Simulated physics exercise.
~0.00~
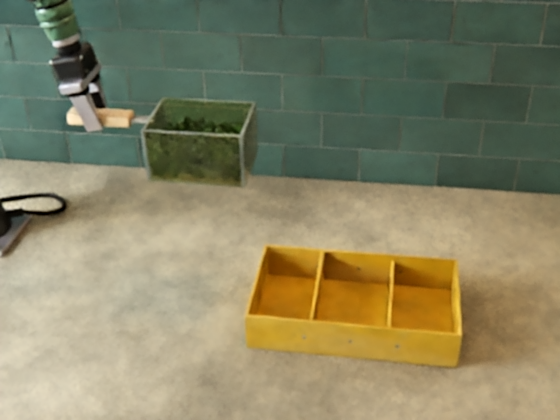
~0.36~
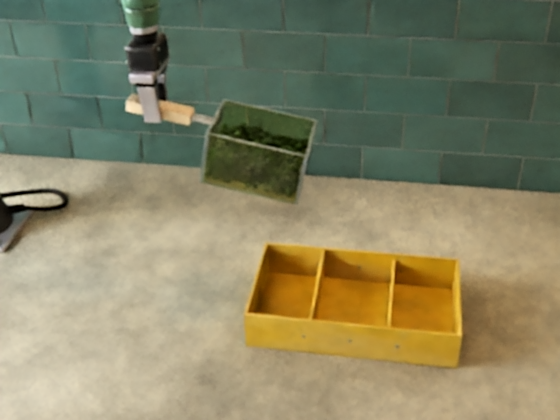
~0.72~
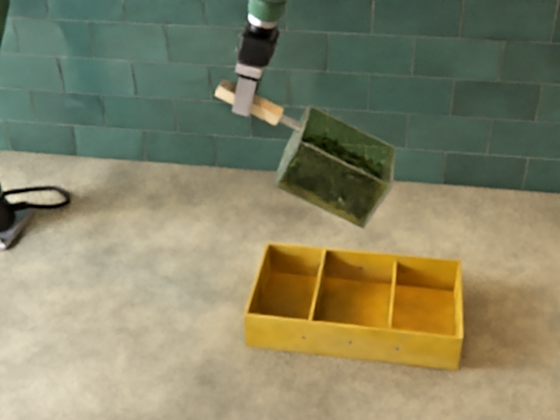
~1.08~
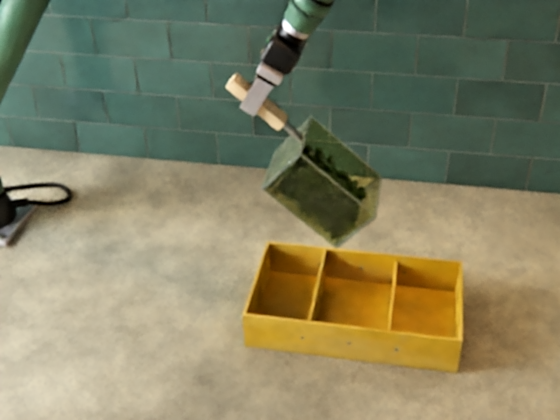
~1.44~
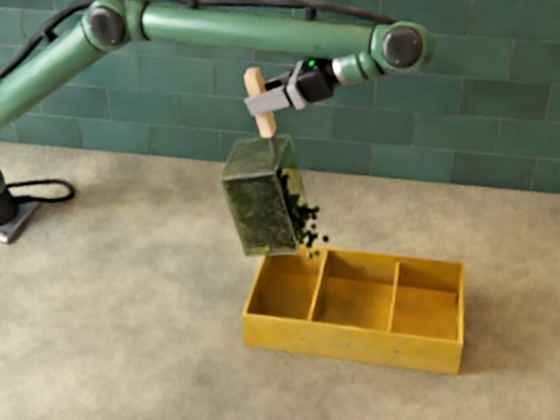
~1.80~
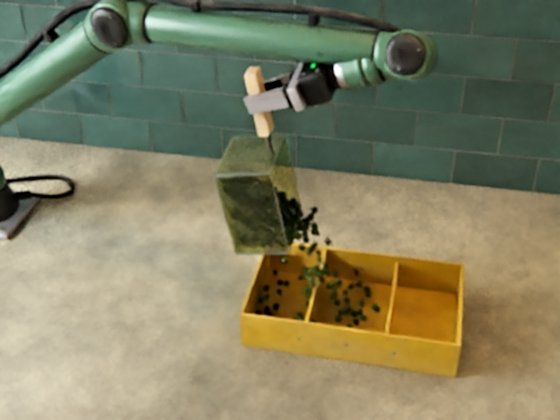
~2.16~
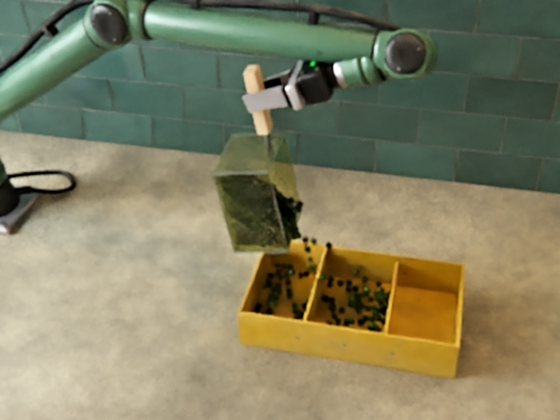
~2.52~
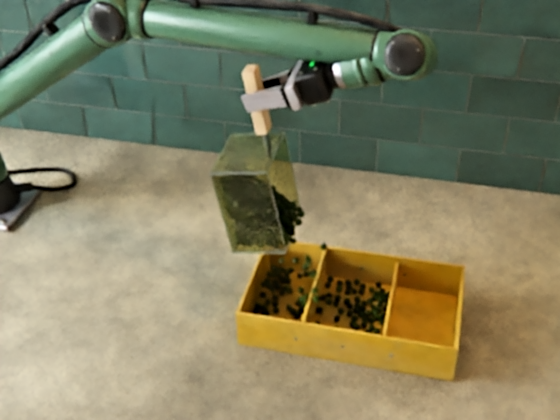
On a counter, a green robot arm tips dark beads from a clear box into a yellow tray's left and middle compartments.
